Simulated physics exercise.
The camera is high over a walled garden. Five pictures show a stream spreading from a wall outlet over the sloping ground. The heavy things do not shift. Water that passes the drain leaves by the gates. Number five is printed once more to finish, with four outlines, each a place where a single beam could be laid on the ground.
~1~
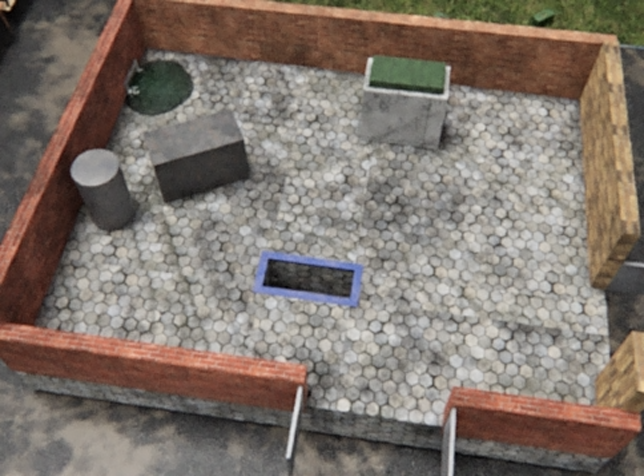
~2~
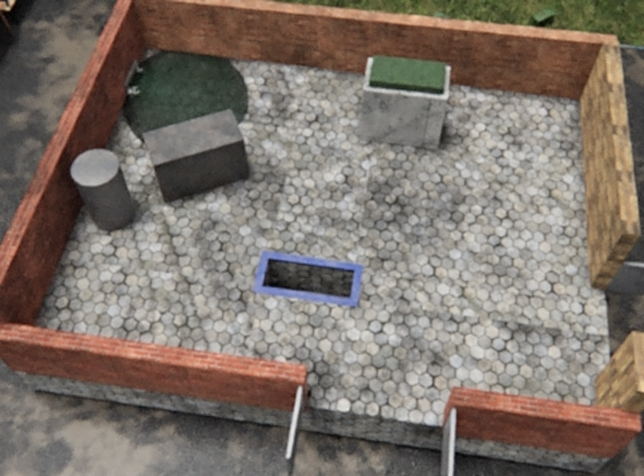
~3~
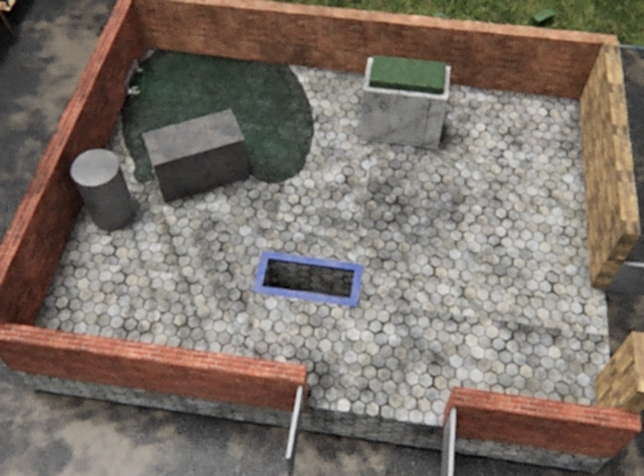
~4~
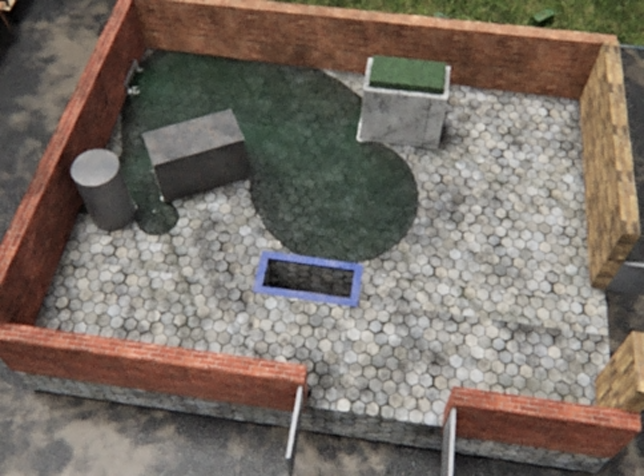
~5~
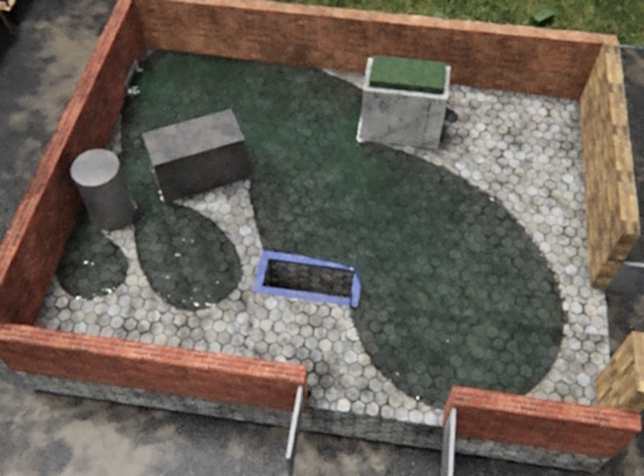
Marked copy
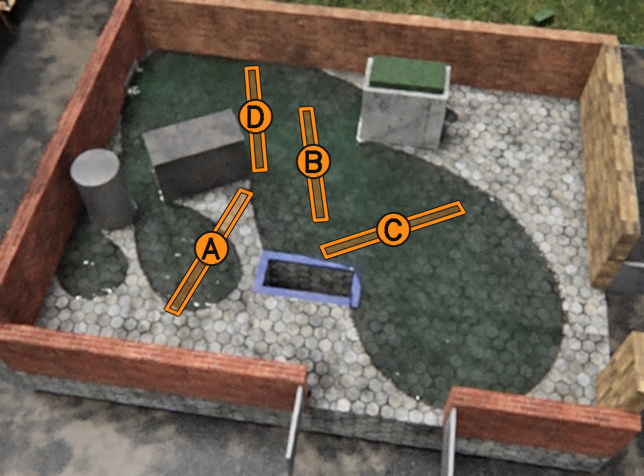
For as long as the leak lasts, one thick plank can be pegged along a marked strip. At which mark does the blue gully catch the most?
Place B does it best.
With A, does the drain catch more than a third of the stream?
No, it does not.
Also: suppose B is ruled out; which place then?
C it is.
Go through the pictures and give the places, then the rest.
Outfall at (131, 77); blue gully at (309, 278); open gate at (375, 400); open gate at (592, 332); water covers 2 % of the ground and shows as far out as (181, 97); blue gully still dry.
Water covers 9 % of the ground and shows as far out as (243, 105); blue gully still dry.
Water covers 16 % of the ground and shows as far out as (300, 158); blue gully still dry.
Water covers 31 % of the ground and shows as far out as (399, 231); blue gully still dry.
Water covers 54 % of the ground and shows as far out as (552, 331); blue gully taking water.
On the marked copy, A from (172, 311) to (245, 191); B from (306, 108) to (320, 219); C from (323, 252) to (460, 207); D from (251, 68) to (260, 170).
With A, about 15 % of the stream runs into the blue gully, about 85 % out by the gates.
With B, about 56 % of the stream runs into the blue gully, about 43 % out by the gates.
With C, about 32 % of the stream runs into the blue gully, about 68 % out by the gates.
With D, about 17 % of the stream runs into the blue gully, about 81 % out by the gates.
